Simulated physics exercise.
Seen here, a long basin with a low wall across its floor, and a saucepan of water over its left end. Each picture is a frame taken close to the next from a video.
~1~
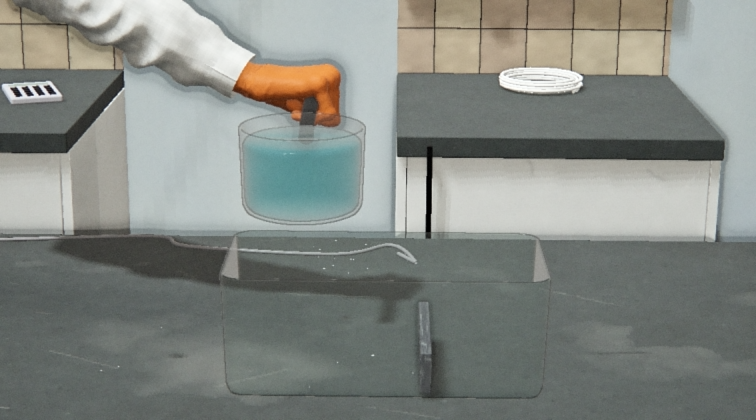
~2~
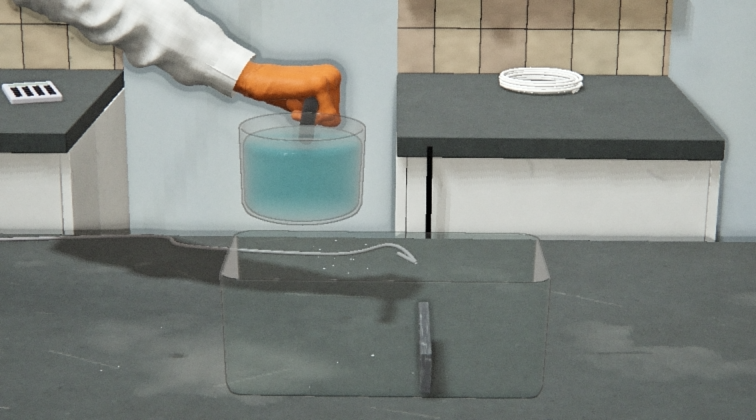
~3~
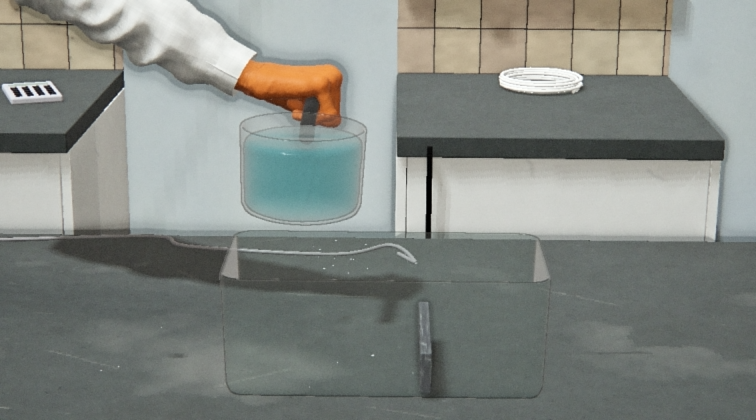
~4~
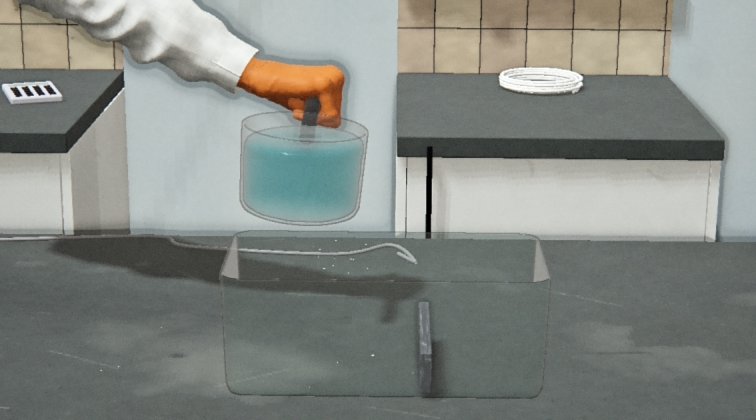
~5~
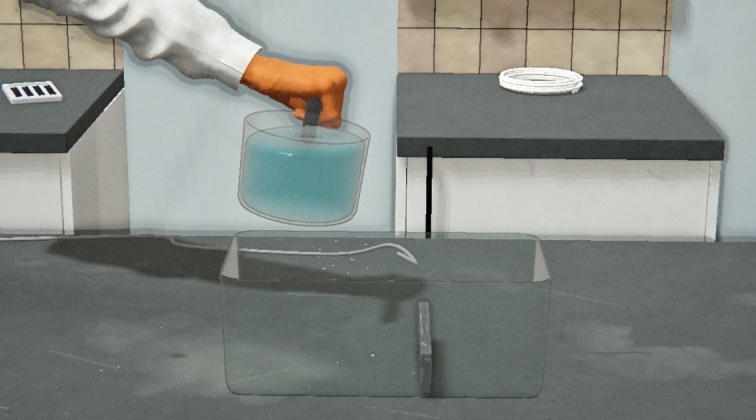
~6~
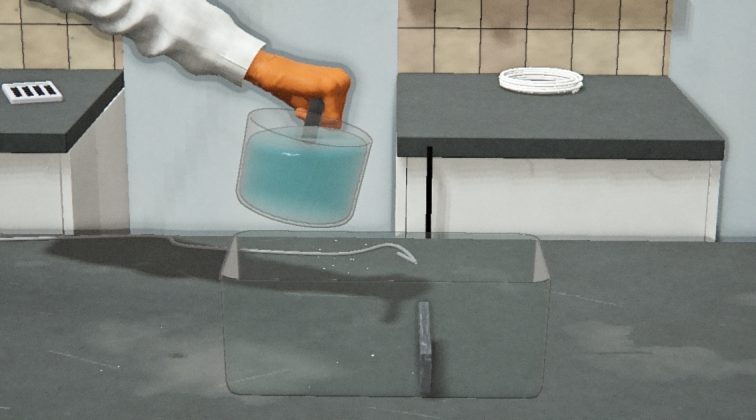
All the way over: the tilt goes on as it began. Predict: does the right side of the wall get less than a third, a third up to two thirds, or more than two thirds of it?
The share right of the wall is a middling part, a third to two thirds.
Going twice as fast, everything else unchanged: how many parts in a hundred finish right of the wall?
Near 25 in a hundred.
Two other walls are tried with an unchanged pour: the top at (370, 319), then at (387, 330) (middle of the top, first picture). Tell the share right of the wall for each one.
Roughly 95 % and 80 %.
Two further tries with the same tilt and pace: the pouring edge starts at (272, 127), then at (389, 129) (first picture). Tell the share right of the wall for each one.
Estimate: 10 per cent, then 70 per cent.
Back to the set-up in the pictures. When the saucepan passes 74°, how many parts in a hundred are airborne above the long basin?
Airborne fraction: Approx. 25 %.
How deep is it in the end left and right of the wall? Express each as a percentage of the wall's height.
Left of the wall 30 %, right of the wall 50 %.
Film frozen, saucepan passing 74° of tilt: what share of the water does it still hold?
About 60 %.
A moment on, the saucepan is tipped part way and 62 per cent is still to pour, 4 is left of the wall and 10 right of it.
Next, the saucepan is tipped right over and 10 per cent is still to pour, 37 is left of the wall and 47 right of it.
Then the saucepan is tipped right over and 0 per cent is still to pour, 53 is left of the wall and 46 right of it.
Later the saucepan is tipped right over and 0 per cent is still to pour, 53 is left of the wall and 47 right of it.
In the end 53 per cent lies left of the wall, 47 right of it and 1 outside.
